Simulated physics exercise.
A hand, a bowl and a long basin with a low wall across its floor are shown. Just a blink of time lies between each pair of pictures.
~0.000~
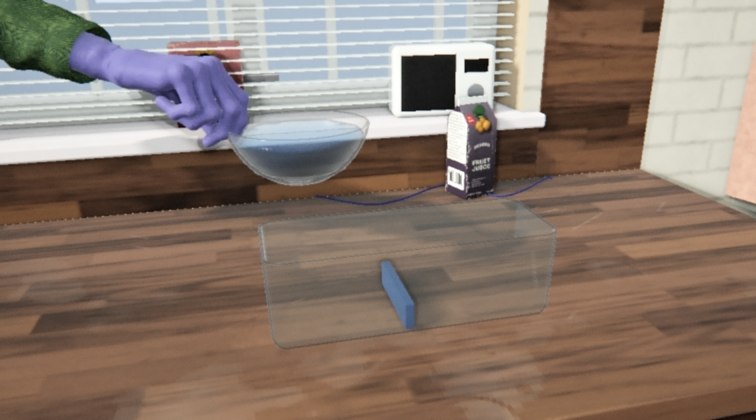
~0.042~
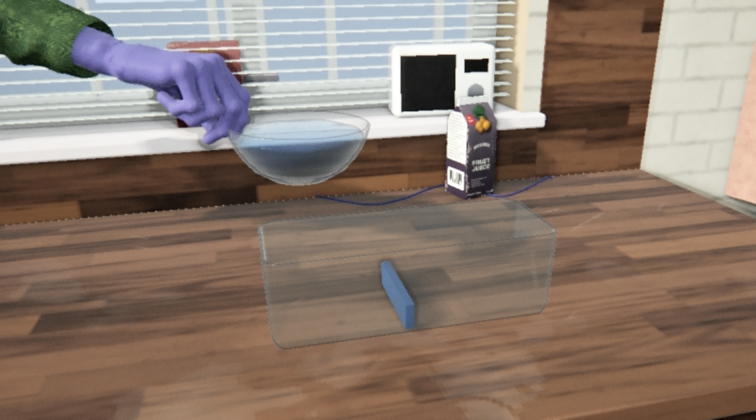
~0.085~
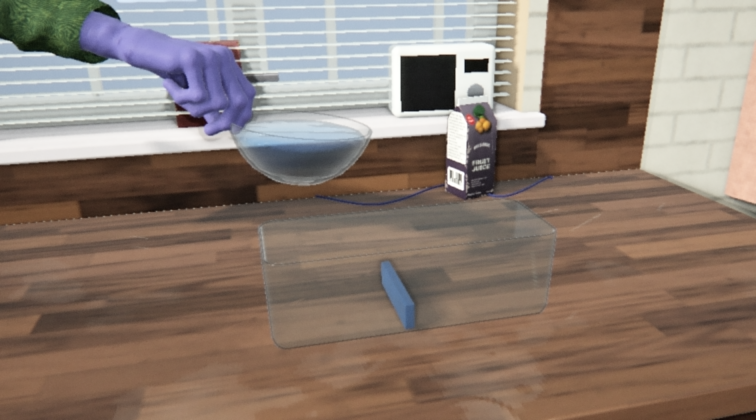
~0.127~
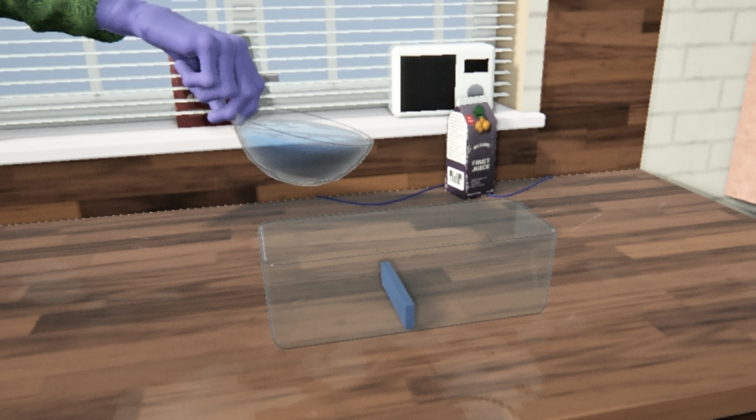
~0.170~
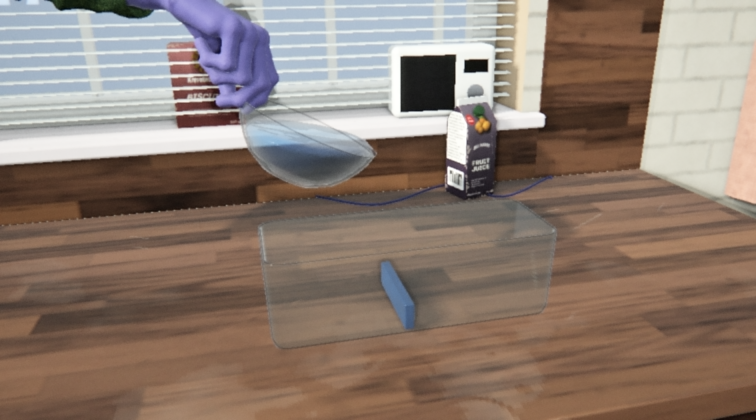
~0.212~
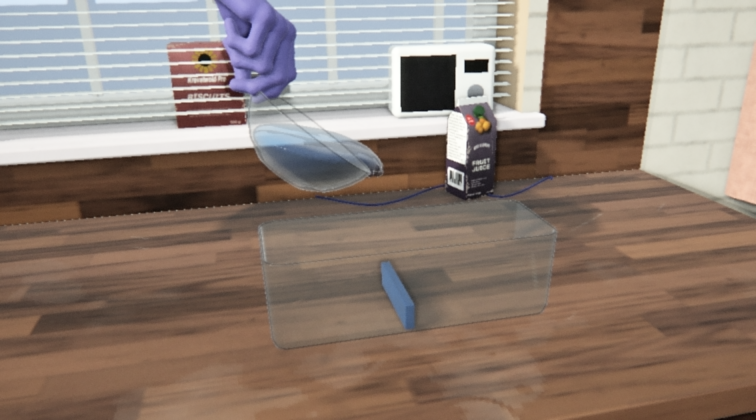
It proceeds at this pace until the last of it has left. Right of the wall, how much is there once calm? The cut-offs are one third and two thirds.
A third to two thirds.
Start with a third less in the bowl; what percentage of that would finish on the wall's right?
Some 40 parts in a hundred, give or take.
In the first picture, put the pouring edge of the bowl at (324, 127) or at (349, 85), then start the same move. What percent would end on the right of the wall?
35 and 45 per cent.
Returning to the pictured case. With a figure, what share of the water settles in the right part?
Share approx. 50 per cent.
A moment on, the bowl is tipped right over and 0 per cent is still to pour, 47 is left of the wall and 49 right of it.
Next, the bowl is tipped right over and 0 per cent is still to pour, 37 is left of the wall and 44 right of it.
Then the bowl is tipped right over and 0 per cent is still to pour, 40 is left of the wall and 52 right of it.
Later the bowl is tipped right over and 0 per cent is still to pour, 42 is left of the wall and 52 right of it.
At rest 42 per cent lies left of the wall, 52 right of it and 6 outside.
